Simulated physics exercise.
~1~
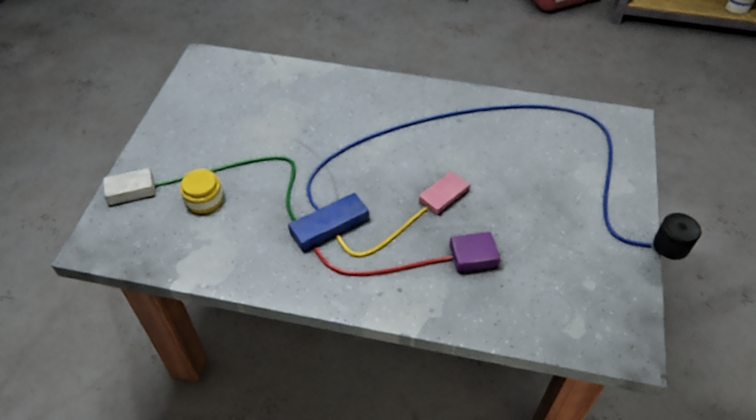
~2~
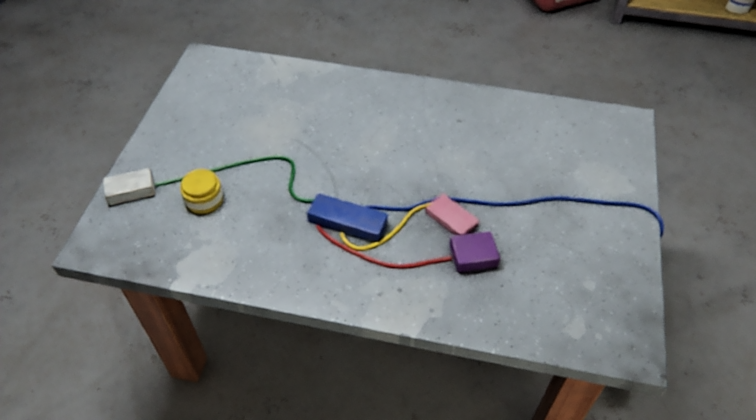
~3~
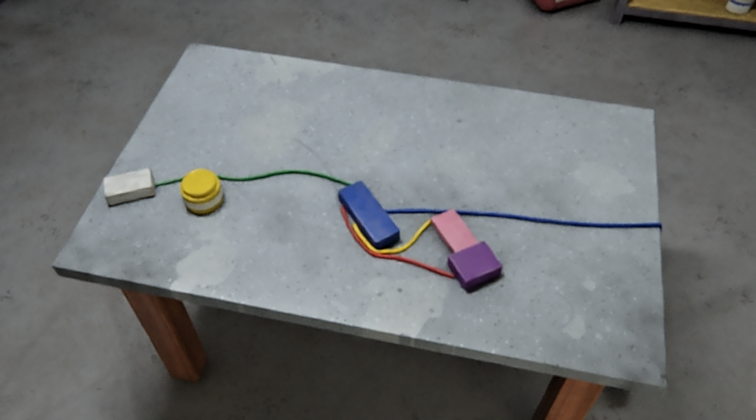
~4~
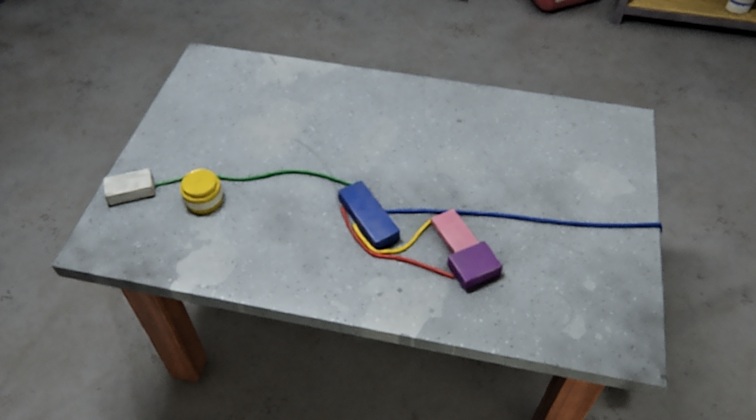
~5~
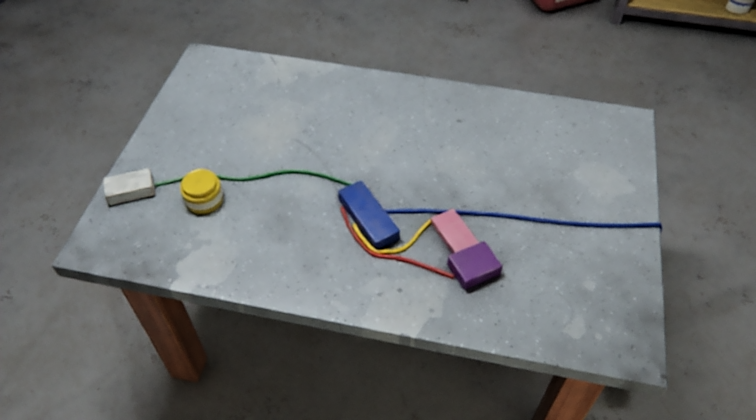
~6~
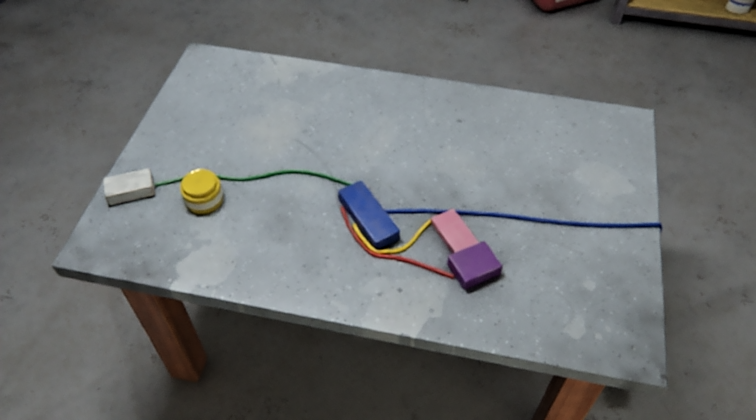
The black cylinder drops off the table's right edge, its cable dragging the blue block right.
